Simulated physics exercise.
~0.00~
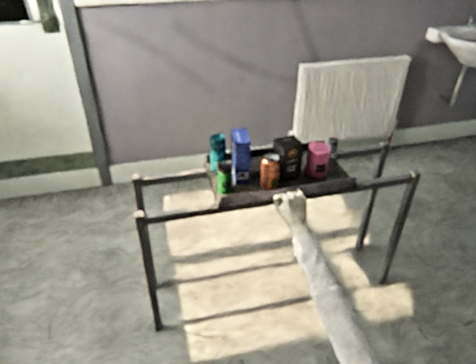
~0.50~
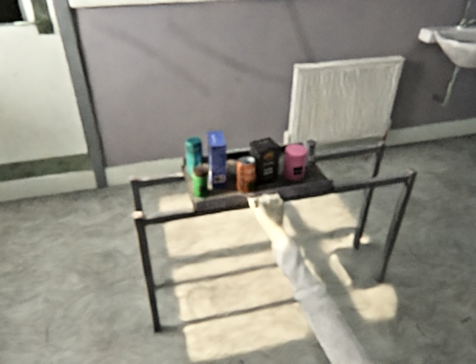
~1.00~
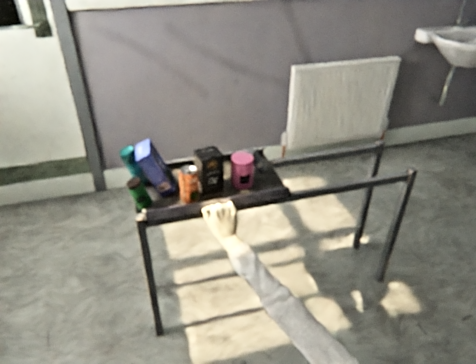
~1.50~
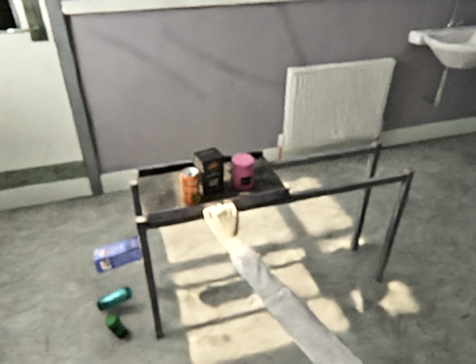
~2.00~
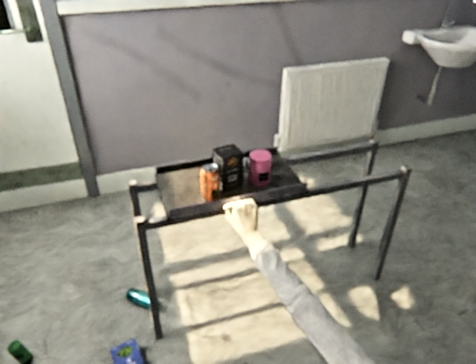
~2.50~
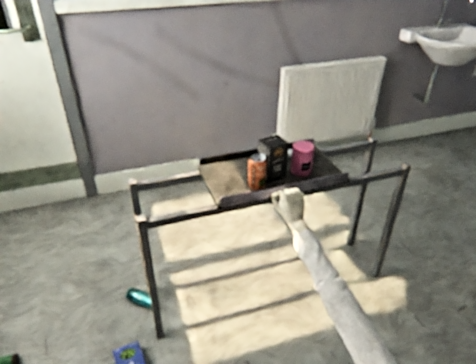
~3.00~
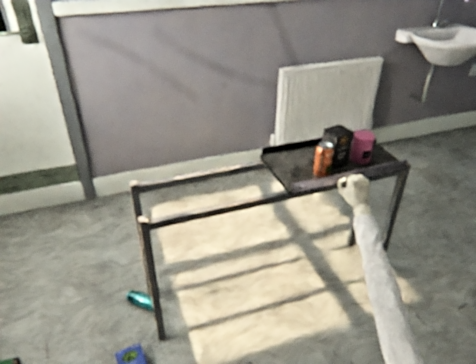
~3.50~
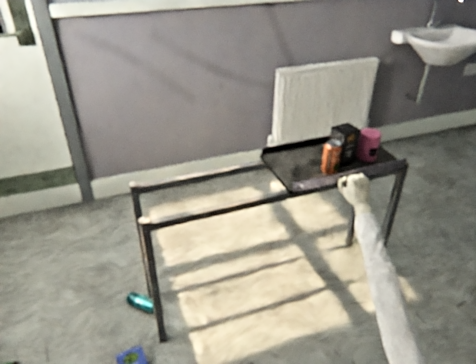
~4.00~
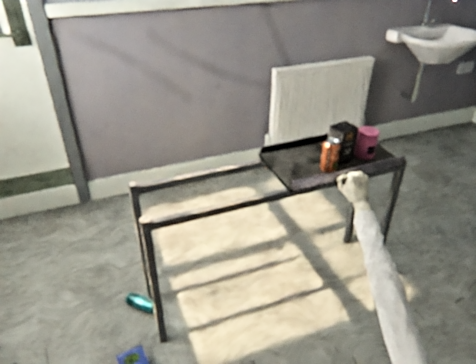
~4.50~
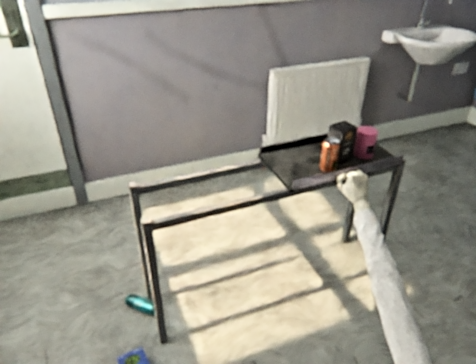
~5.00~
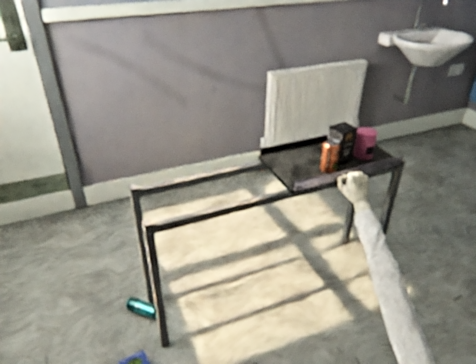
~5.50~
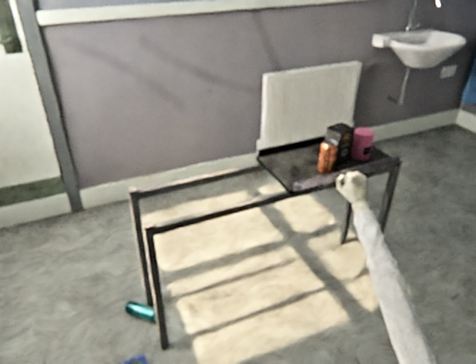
To begin with, a pale arm grips a dark tray crowded with cans, cartons and a pink jar, set midway along a metal frame in a bare room. The hand pushes the tray left, and the items at its left end begin to lean. At the left end, the turquoise can, green shaker and blue packet topple off onto the floor. The hand then moves the tray right, all the way across to the other end. It rests there with the orange can, black carton and pink jar upright, while the turquoise can and blue packet lie below.
